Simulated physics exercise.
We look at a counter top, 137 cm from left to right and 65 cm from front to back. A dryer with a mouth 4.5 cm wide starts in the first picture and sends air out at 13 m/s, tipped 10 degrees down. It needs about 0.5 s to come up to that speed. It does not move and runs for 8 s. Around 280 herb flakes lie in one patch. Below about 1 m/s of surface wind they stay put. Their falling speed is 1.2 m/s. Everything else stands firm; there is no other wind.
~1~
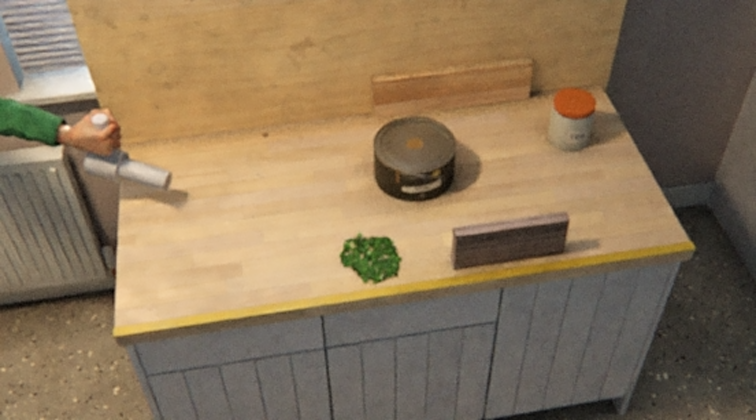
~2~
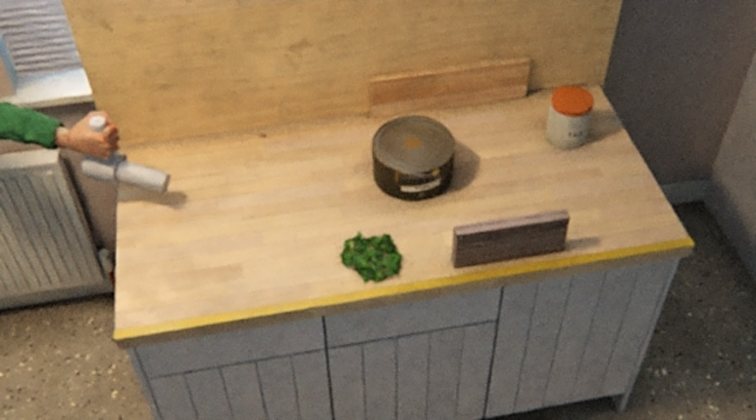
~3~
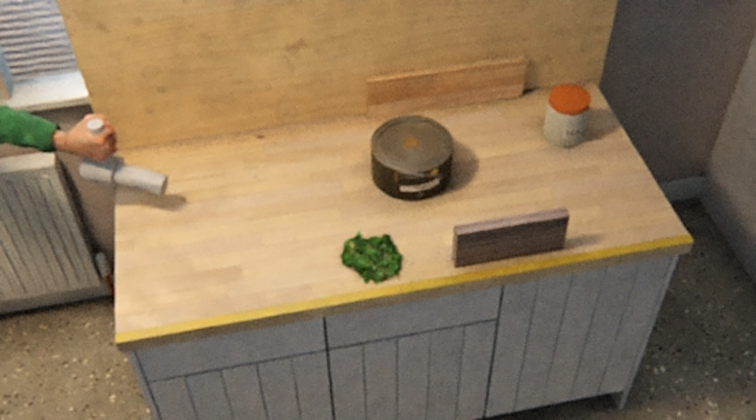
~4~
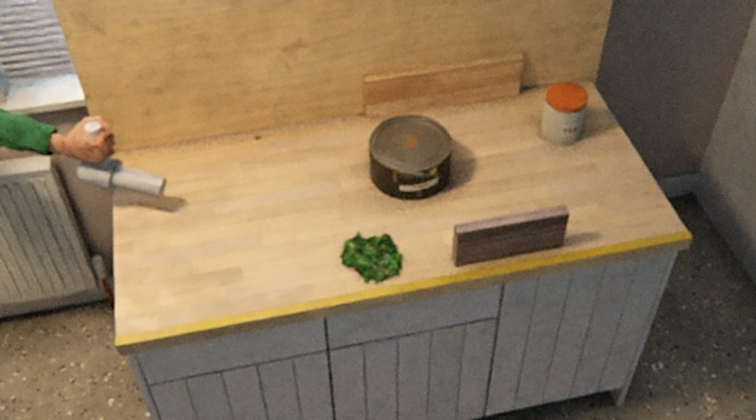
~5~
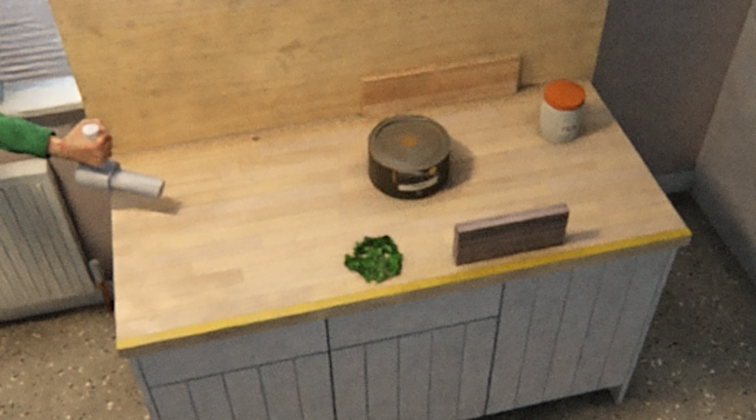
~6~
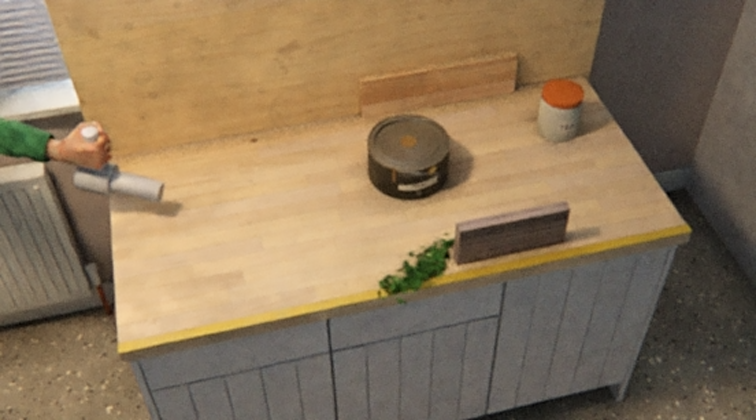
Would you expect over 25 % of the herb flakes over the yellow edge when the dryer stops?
Answer: Yes.
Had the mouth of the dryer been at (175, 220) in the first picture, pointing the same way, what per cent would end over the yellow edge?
Then about 40 %.
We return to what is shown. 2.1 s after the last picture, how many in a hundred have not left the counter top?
Near 0 %.
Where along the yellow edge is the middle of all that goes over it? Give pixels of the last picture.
Near (446, 284).
Then, 1.2 s after the last picture the count stands so, 91 % are over the yellow edge.
Then, 2.1 s after the last picture the count stands so, 91 % are over the yellow edge.
Then, 4.0 s after the last picture the count stands so, 91 % are over the yellow edge.
Then, 7.6 s after the last picture, at the end, 91 % are over the yellow edge.
